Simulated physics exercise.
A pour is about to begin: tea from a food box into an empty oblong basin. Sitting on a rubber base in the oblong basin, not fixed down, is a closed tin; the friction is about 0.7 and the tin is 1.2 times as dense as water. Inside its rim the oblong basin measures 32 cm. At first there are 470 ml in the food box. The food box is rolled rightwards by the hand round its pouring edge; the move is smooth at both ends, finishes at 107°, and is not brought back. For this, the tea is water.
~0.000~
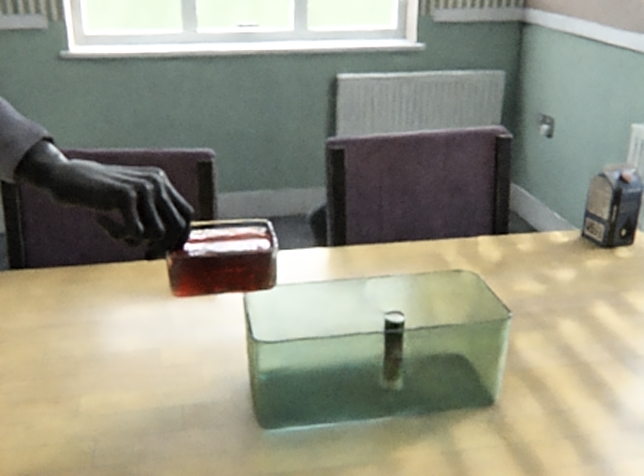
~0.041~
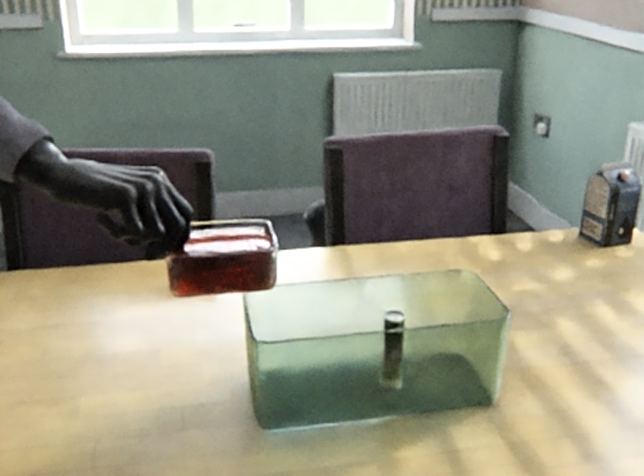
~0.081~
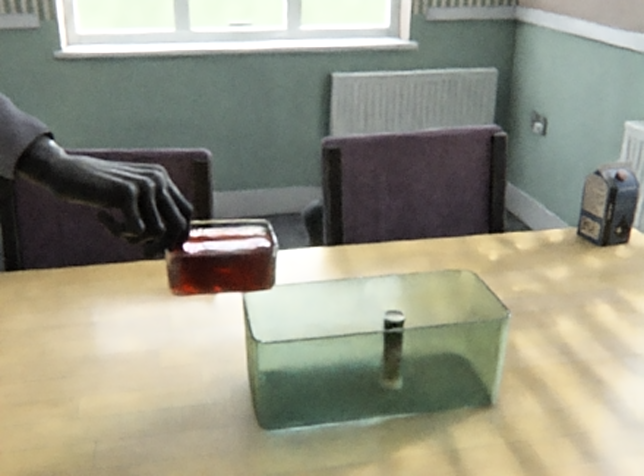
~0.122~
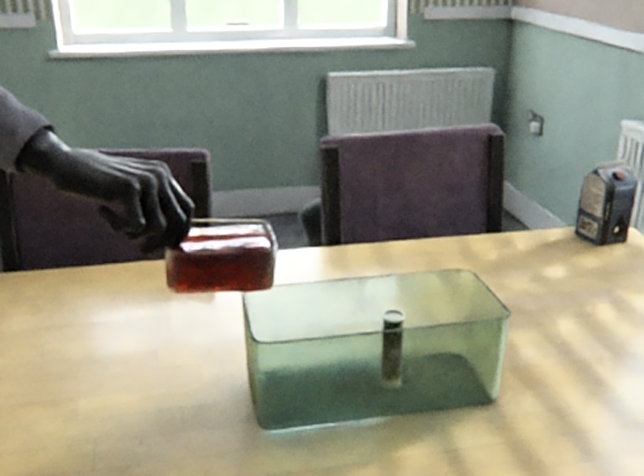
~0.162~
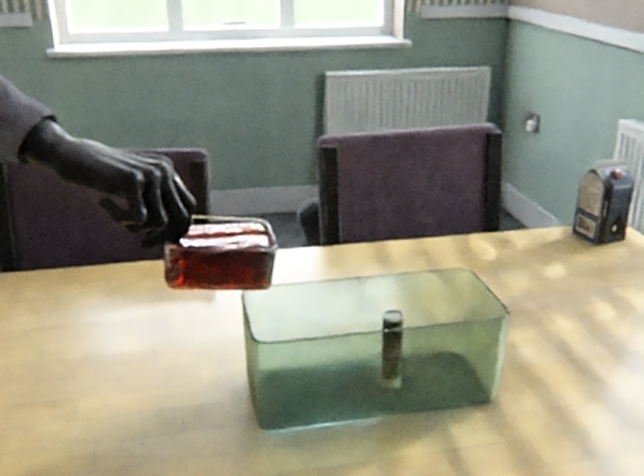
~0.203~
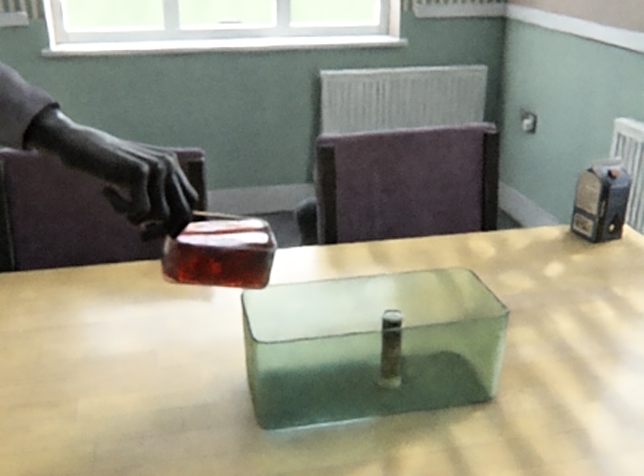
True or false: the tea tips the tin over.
False.
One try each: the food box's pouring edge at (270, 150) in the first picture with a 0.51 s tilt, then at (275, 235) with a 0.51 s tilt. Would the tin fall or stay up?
First it goes over; then it topples.
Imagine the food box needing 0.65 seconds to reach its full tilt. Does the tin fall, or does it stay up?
Result: Tin tipped over.
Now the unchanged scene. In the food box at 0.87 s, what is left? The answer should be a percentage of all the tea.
5 %.
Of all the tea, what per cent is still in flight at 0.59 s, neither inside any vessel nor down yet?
Roughly 44 %.
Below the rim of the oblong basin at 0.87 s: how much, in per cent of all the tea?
Some 88 percent.
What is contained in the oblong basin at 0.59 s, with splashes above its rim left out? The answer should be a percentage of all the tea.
Roughly 16 percent of it.
Then, 0.59 s in, the tilt is 69° and 40 per cent is still to pour; the tin stands where it began.
Then, 0.87 s in, the tilt is 103° and 5 per cent is still to pour; the tin stands where it began.
Then, 1.17 s in, the tilt is 107° and 0 per cent is still to pour; the tin stands where it began.
Then, 1.49 s in, the tilt is 107° and 0 per cent is still to pour; the tin stands where it began.
Finally, the tin stands where it began.
